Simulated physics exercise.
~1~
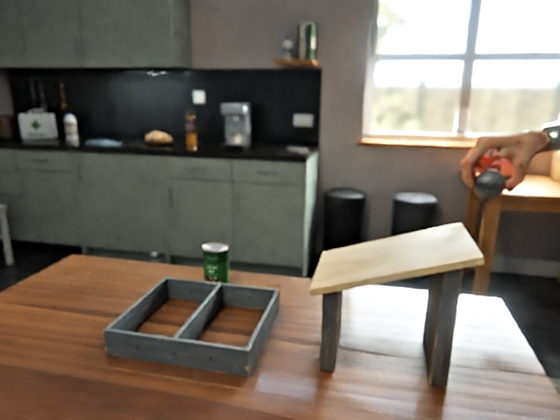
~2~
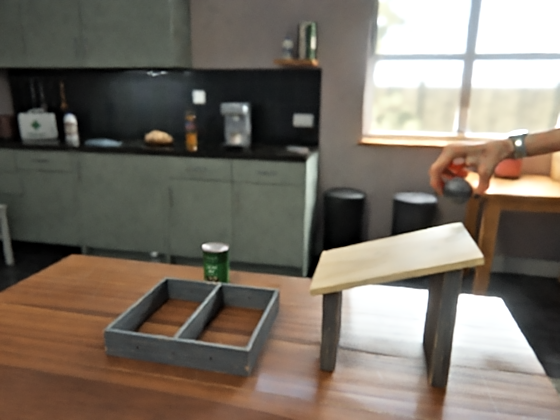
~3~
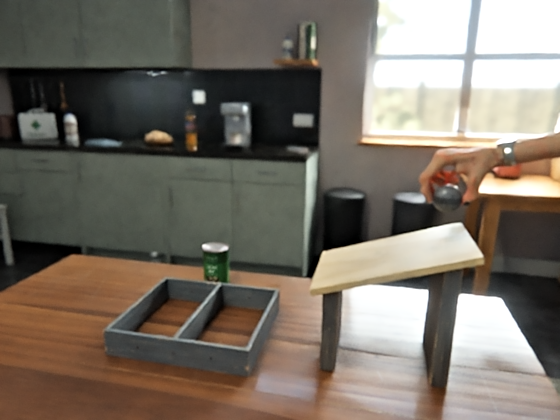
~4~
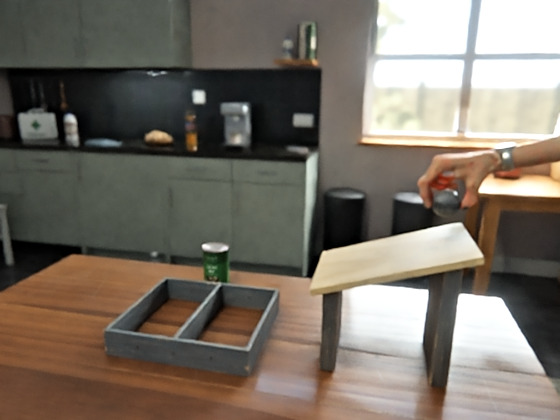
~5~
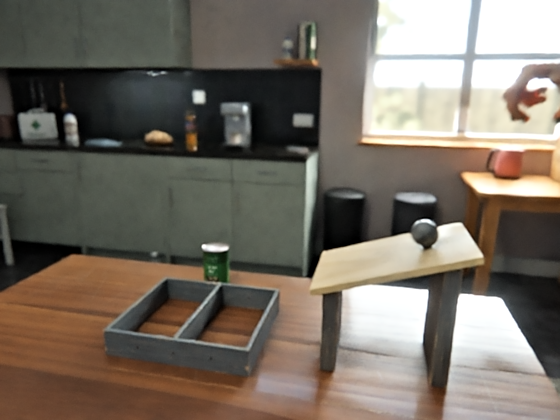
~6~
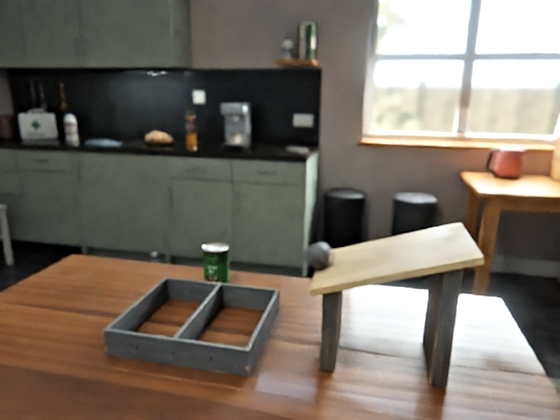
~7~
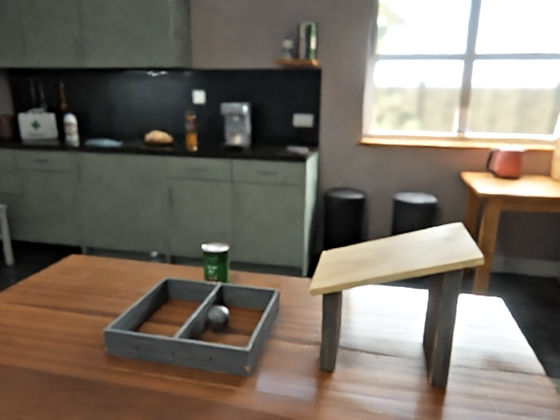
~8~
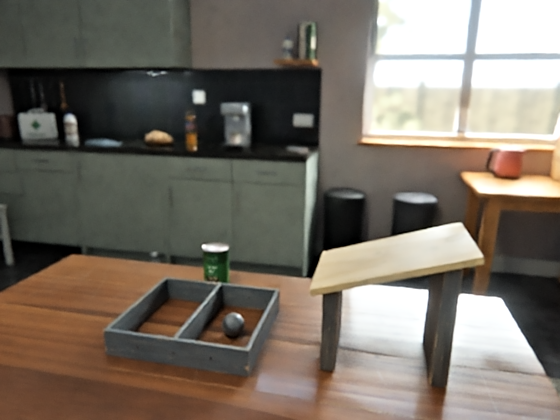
In a kitchen, a hand releases a grey ball, which rolls down a board into the tray's nearer bay.
